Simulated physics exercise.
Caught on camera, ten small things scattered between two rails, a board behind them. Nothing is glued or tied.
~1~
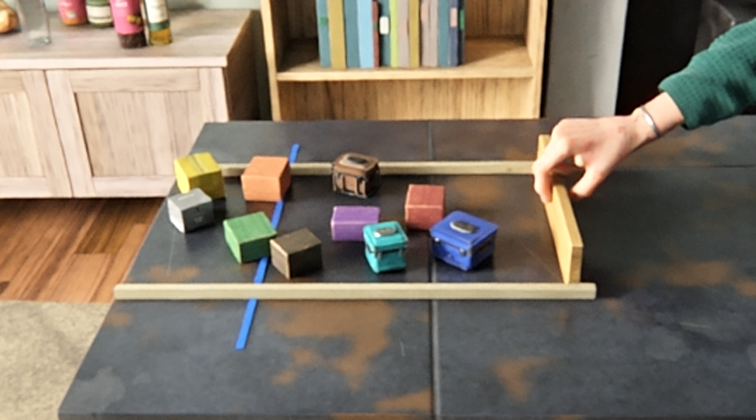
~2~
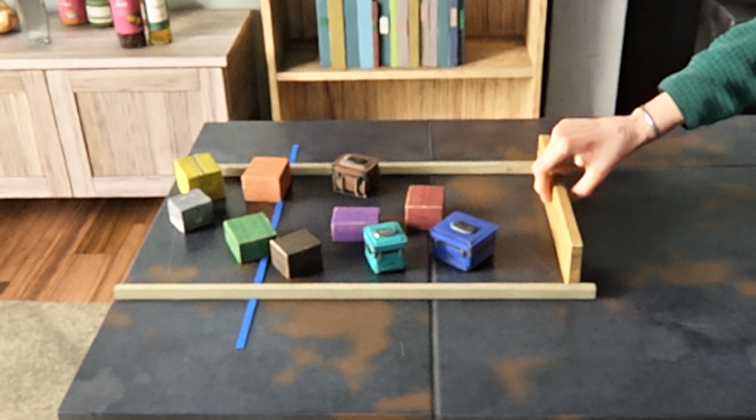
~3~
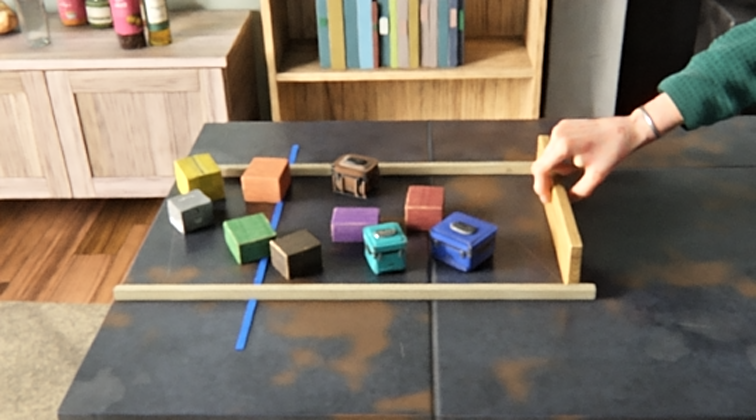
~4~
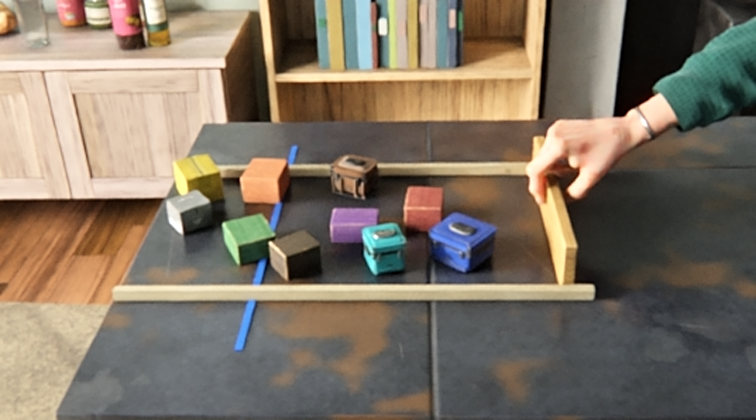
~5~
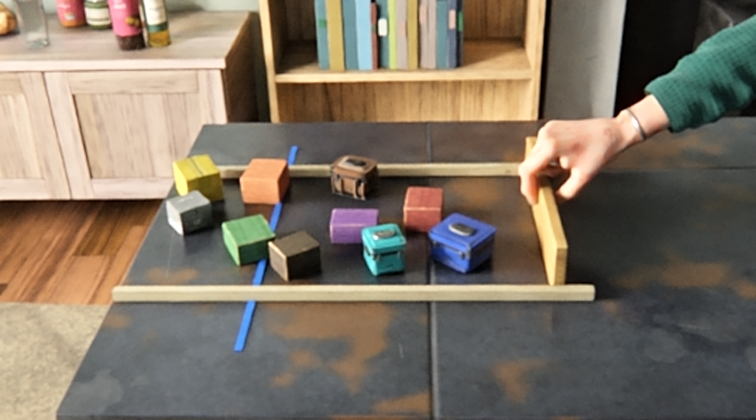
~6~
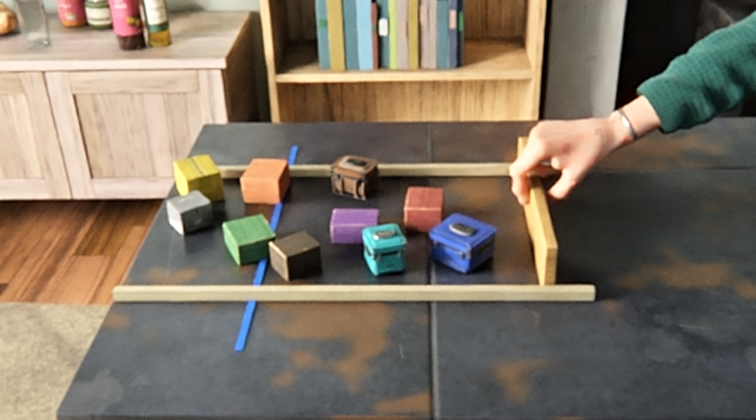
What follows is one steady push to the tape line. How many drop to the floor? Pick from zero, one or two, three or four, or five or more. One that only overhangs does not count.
Here the number that fall off is zero.
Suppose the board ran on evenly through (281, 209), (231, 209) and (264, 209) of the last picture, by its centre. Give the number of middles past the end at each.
In that order 0, 2 and 0.
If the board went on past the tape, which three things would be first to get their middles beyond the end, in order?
They are the grey box, the yellow box, the green block.
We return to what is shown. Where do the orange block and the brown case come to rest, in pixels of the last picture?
About (225, 182), and the other about (262, 181).
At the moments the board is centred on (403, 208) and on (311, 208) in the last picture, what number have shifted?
The counts are 4 and 8.
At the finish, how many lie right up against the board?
In contact: 4.
A little later, none off yet; yellow box at rest near (199, 180); grey box at rest near (190, 212); orange block at rest near (267, 181).
Next, none off yet; yellow box at rest near (199, 180); grey box at rest near (190, 212); orange block moving near (256, 181).
When it is over, the number that fall off is zero.
